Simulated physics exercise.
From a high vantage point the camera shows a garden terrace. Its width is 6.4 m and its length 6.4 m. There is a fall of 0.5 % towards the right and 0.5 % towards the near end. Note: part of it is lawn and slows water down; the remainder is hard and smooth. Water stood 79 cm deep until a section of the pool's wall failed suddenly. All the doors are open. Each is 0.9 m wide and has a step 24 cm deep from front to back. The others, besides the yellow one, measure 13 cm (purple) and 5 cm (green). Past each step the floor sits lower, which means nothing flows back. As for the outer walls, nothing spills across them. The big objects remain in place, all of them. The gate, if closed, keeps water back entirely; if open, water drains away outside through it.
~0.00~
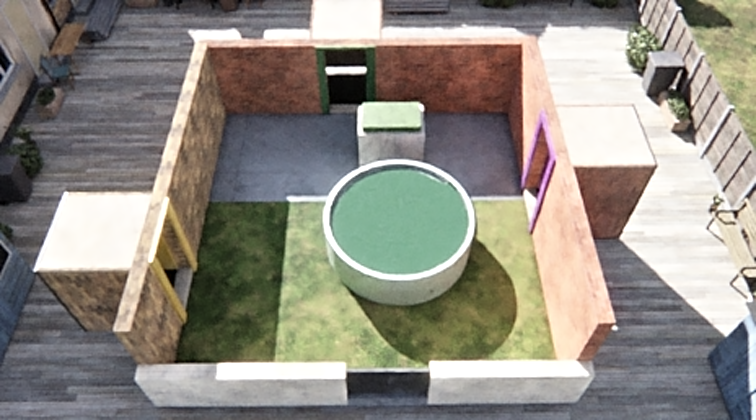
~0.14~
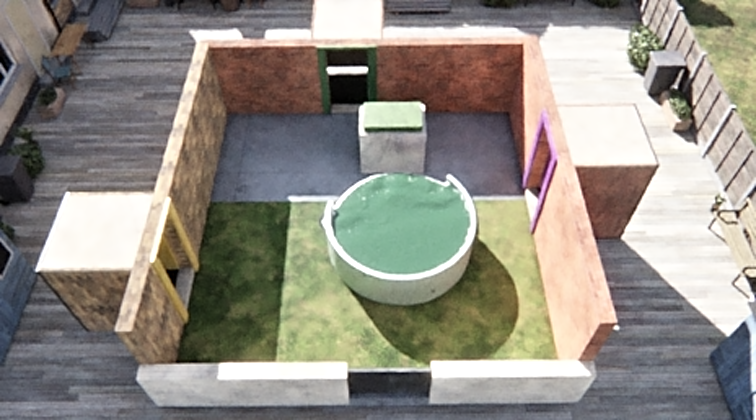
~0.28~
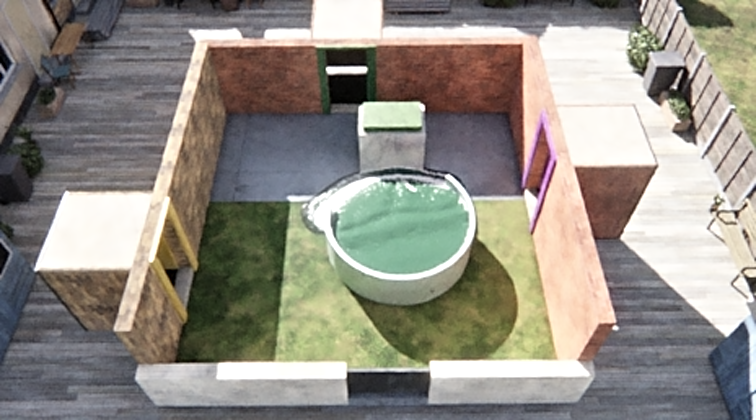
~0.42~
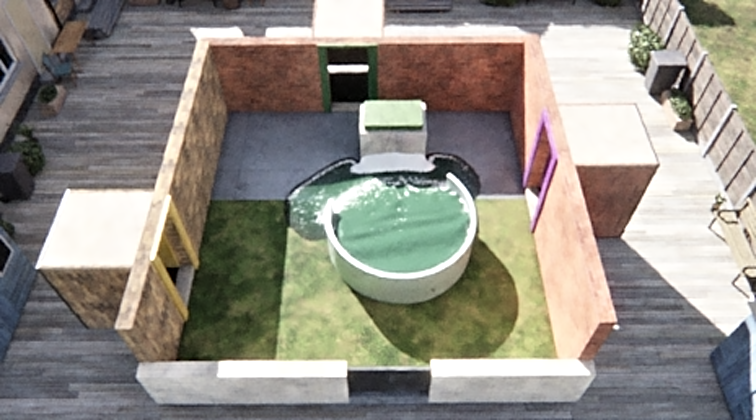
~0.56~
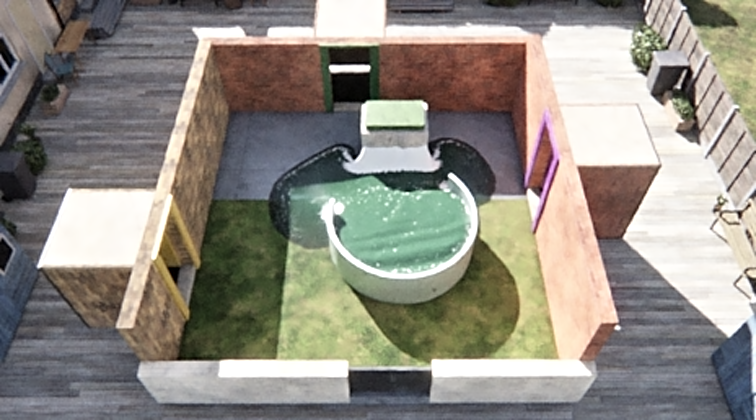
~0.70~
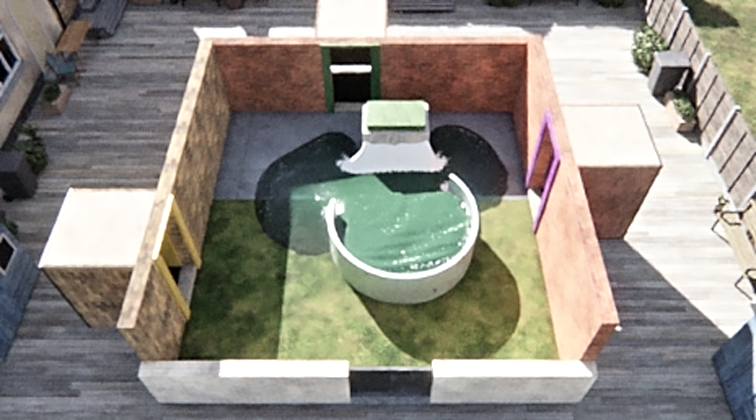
The clip shows a round pool of green water inside a walled terrace, still at first; then its far side opens and water pours out, spreading left and right around a block over the paving and some grass.
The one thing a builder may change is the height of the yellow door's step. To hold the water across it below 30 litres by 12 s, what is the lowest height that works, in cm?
Close to 6 cm is just enough.
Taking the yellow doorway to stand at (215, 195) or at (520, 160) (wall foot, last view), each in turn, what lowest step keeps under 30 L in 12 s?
You'd want roughly 20 cm there first, then roughly 22 cm.
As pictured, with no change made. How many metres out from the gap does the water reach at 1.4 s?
Around 4.0 m out.
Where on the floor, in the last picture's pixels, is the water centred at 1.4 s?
The balance point sits at roughly (385, 203).
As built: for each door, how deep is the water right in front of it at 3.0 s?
Lab note, cm: Purple 14; green 9; yellow 3.
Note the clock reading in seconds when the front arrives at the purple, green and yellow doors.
Purple 1.4 s, green 1.3 s, yellow 3.0 s.
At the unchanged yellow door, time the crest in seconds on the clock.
It peaks around 6.5 s.
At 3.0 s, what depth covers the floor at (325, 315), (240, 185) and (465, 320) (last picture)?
0, 27 and 0 cm, respectively.
After 1.4 s water covers 45 % of the floor, deepest (60 cm) near (509, 114); it has not reached the yellow door.
After 3.0 s water covers 60 % of the floor, deepest (31 cm) near (282, 149); 3 cm at the yellow door, 0 litres in over its 16 cm step.
After 12.0 s water covers 100 % of the floor, deepest (17 cm) near (484, 304); 8 cm at the yellow door, 0 litres in over its 16 cm step.
At the yellow door as built, the water arrived by 3.0 s and peaked near 10 cm at 6.4 s.
With a step of 5.5 cm, 42 litres would have come in within the 12 s; with 7 cm, 18 litres. So under 30 litres takes about 6 cm.
